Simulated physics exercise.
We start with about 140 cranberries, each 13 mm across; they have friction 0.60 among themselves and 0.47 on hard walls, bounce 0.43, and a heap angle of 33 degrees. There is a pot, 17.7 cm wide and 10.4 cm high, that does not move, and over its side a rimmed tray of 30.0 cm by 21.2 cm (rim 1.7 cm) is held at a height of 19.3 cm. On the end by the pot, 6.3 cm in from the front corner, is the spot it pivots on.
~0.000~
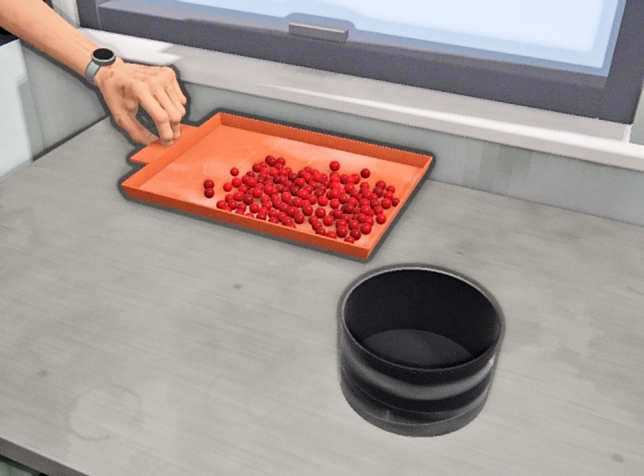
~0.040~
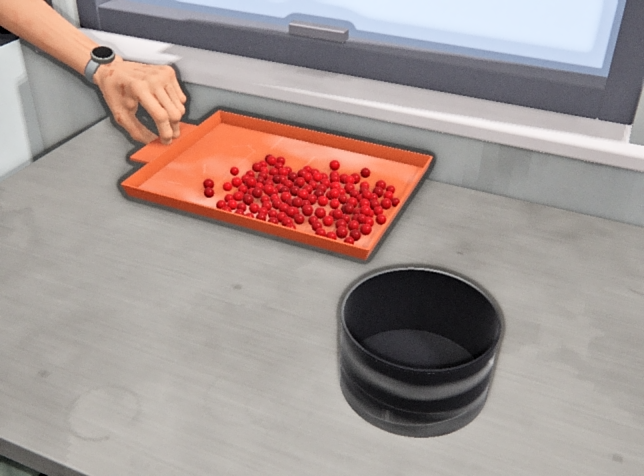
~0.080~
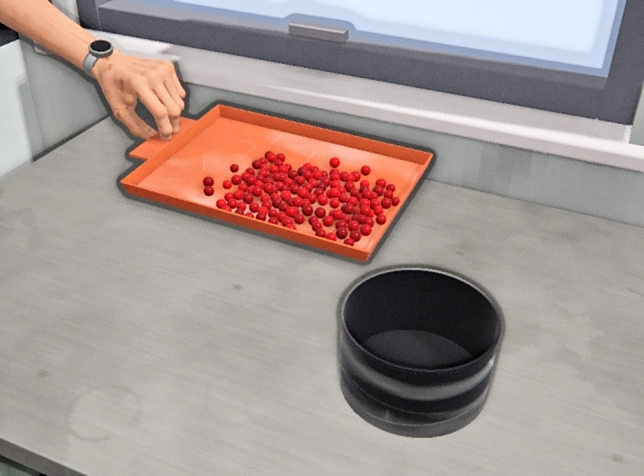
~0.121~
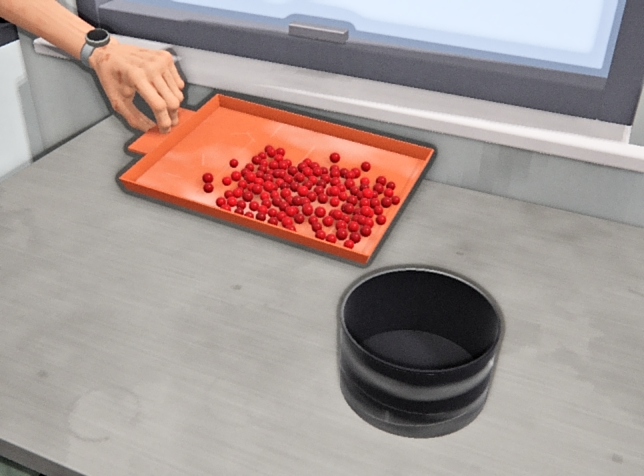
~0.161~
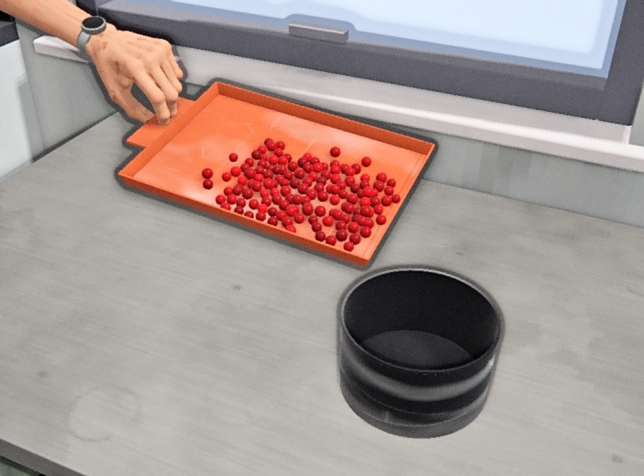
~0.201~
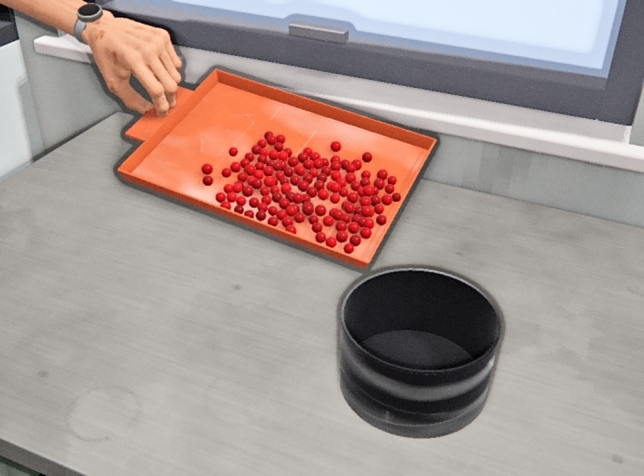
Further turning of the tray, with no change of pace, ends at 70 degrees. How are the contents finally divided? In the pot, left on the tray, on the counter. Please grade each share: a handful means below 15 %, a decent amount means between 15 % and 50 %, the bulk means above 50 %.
Pot: A handful, tray: The bulk, counter: A handful.
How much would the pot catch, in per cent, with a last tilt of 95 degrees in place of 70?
You'd end up with some 45 % in the pot.
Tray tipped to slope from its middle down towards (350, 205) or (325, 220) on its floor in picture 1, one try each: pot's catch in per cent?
The share comes to roughly 15 in a hundred, then roughly 5 in a hundred.
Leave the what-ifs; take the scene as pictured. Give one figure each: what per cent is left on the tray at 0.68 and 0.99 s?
Around 95 first, about 90 after.
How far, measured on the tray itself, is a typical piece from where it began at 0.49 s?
About 2 cm.
After 0.49 s, tilt 42 degrees; the tray holds 100 %, the pot 0 %.
Then, at 0.68 s, tilt 60 degrees; the tray holds 95 %, the pot 0 %.
After 0.99 s, tilt 70 degrees; the tray holds 90 %, the pot 5 %.
In the end, at 1.4 s, pot 5 %, tray 90 %, counter 5 %.
